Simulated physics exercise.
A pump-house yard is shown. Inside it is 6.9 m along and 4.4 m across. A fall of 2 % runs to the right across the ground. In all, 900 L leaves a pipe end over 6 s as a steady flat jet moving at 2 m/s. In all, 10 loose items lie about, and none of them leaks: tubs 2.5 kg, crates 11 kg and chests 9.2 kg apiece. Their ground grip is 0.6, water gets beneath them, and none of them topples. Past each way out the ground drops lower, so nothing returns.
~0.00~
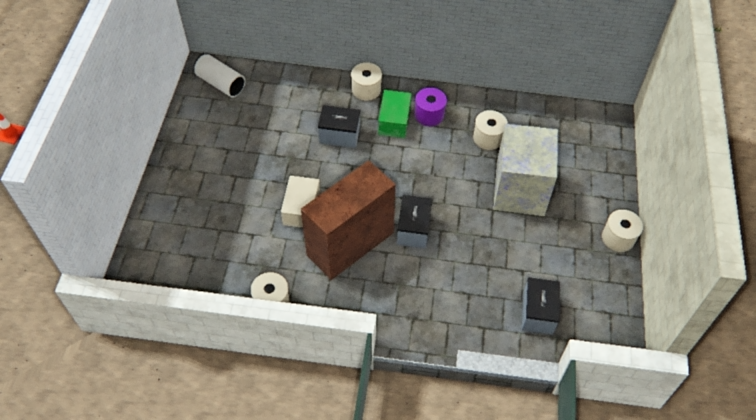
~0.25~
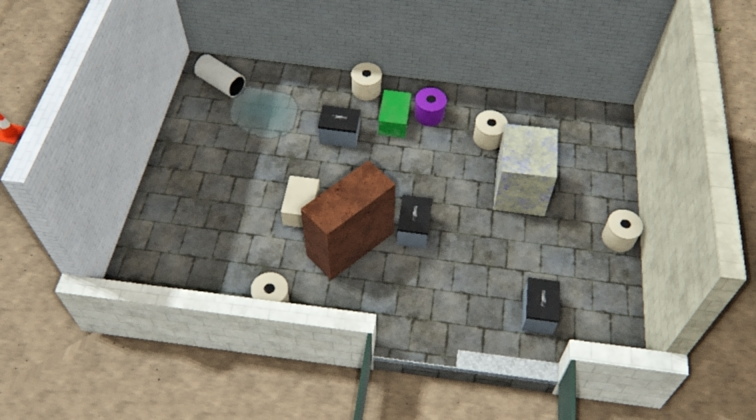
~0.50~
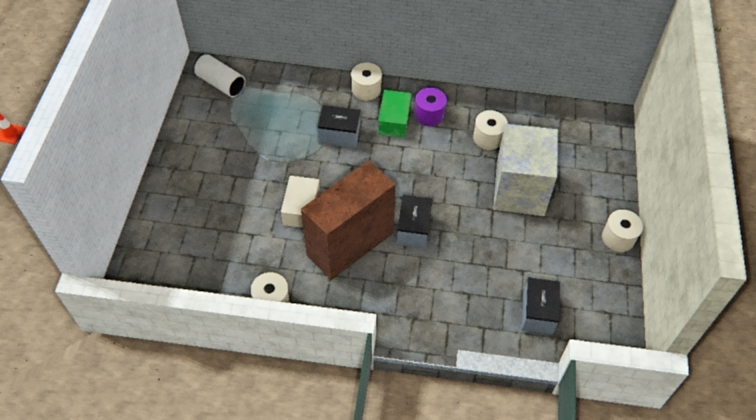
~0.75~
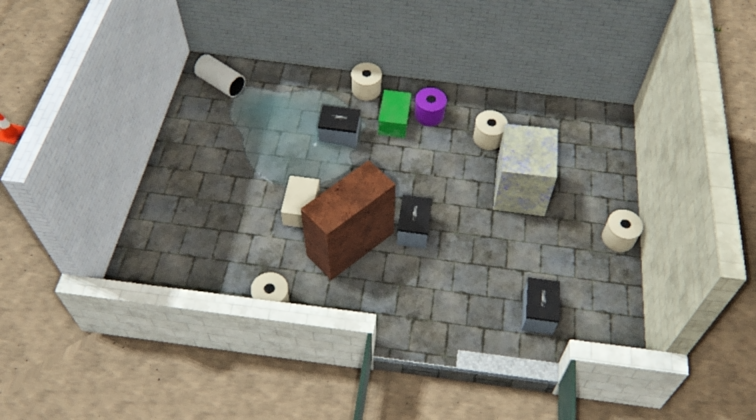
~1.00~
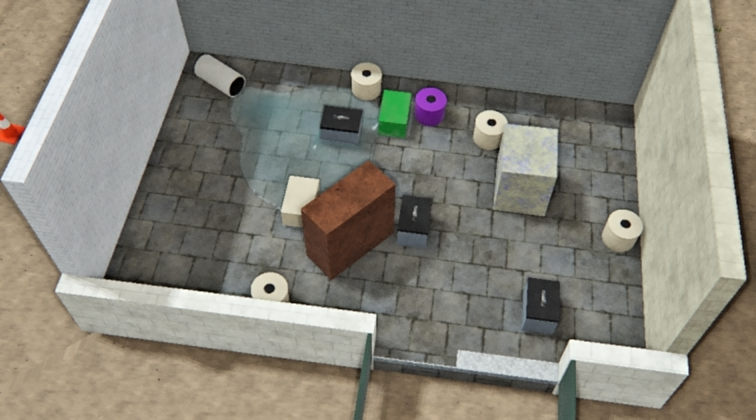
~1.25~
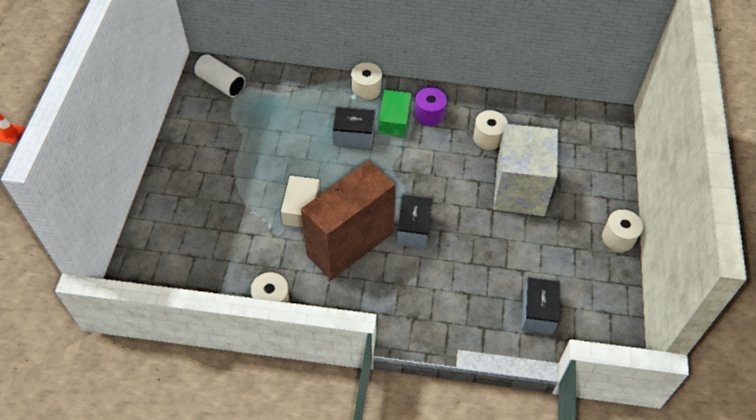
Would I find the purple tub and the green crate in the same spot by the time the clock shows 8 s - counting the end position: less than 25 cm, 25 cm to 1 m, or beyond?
At the end, purple tub: Pushed past a metre; green crate: Pushed past a metre.
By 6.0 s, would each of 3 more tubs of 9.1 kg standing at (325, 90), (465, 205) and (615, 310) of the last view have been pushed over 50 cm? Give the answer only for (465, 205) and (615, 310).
One by one: Bigger shift, smaller shift.
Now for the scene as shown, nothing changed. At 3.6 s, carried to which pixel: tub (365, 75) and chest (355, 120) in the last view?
About (454, 83) for the first and (476, 176) for the second.
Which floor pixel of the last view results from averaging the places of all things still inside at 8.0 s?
Mean position: Approximately (530, 228).
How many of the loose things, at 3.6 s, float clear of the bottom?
At that moment it comes to 4.
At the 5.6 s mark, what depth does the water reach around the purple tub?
Roughly 8 cm deep.
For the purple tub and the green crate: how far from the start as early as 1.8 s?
By then roughly 20 cm and 30 cm, respectively.
After 1.8 s the purple tub is near (445, 99), 0.2 m from its start, aground; the green crate is near (415, 109), 0.3 m from its start, aground; 0 of 10 are out; 0 afloat.
After 3.6 s the purple tub is near (525, 100), 1.4 m from its start, afloat; the green crate is near (498, 113), 1.5 m from its start, aground; 0 of 10 are out; 4 afloat.
After 5.6 s the purple tub is near (627, 103), 2.8 m from its start, afloat; the green crate is near (598, 112), 2.9 m from its start, afloat; 0 of 10 are out; 6 afloat.
After 8.0 s the purple tub is near (629, 126), 2.8 m from its start, afloat; the green crate is near (597, 151), 2.9 m from its start, afloat; 0 of 10 are out; 9 afloat.
